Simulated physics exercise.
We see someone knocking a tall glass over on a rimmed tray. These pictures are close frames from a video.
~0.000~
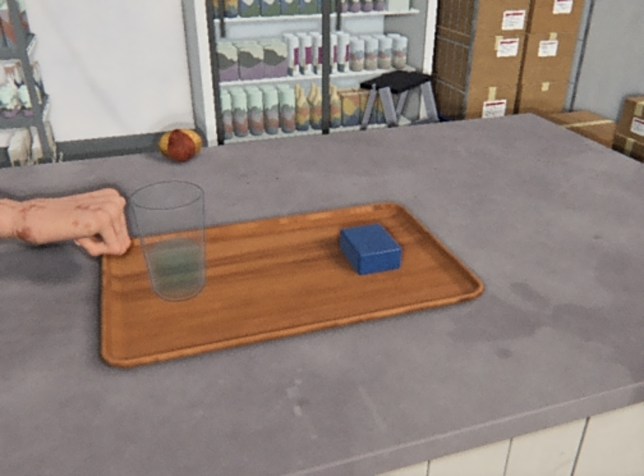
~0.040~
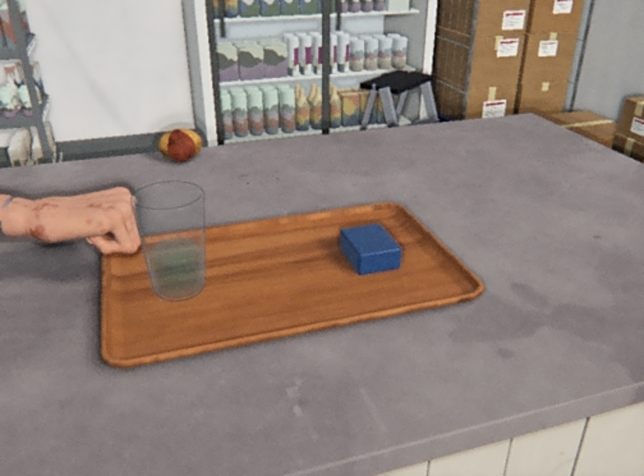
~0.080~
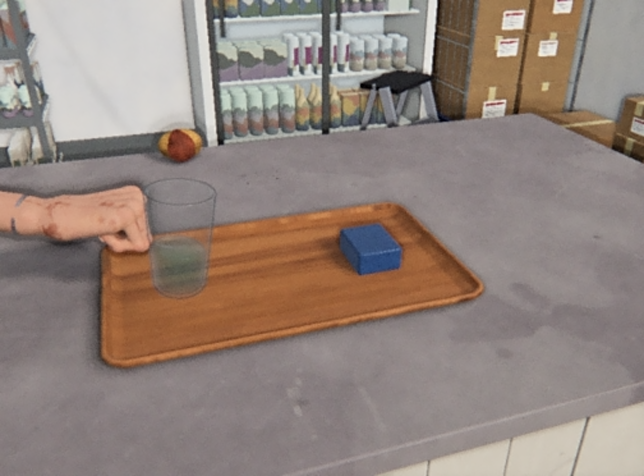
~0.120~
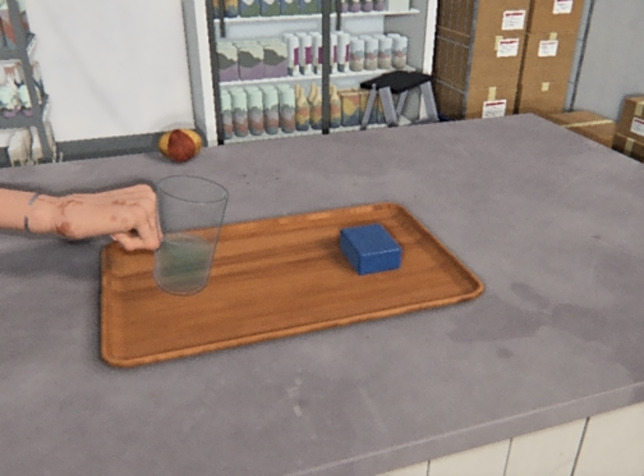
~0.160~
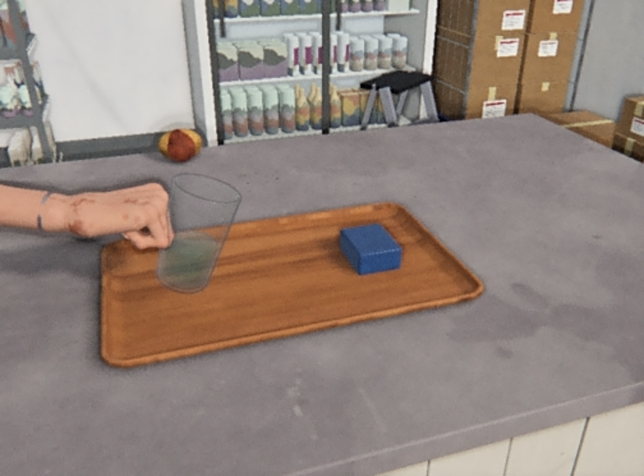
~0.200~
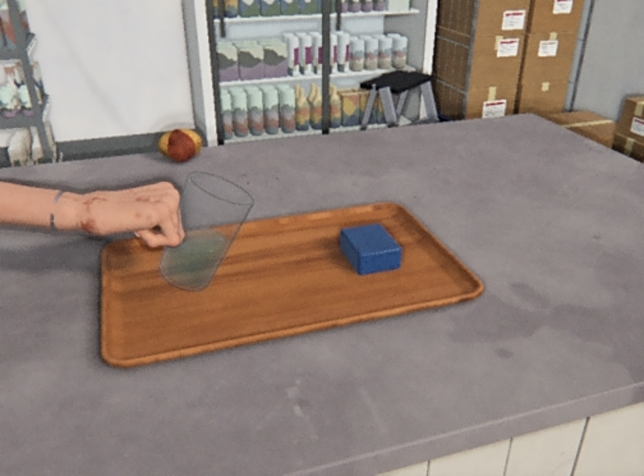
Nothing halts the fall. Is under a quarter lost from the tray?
Yes - the tray sheds less than a quarter of the liquid.
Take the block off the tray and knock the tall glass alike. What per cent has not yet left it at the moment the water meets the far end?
45 percent or so.
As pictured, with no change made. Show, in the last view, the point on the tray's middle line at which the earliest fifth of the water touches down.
Landing point, centre line: Approx. (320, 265).
A moment on, the tall glass is falling and 100 per cent is in the glass, 0 on the tray and 0 above or beyond its rim.
Next, the tall glass lies on its side and 83 per cent is in the glass, 12 on the tray and 5 above or beyond its rim.
Then the tall glass lies on its side and 42 per cent is in the glass, 38 on the tray and 21 above or beyond its rim.
Later the tall glass lies on its side and 22 per cent is in the glass, 71 on the tray and 7 above or beyond its rim.
In the end 93 per cent is held by tray and glass, 7 is off the tray.
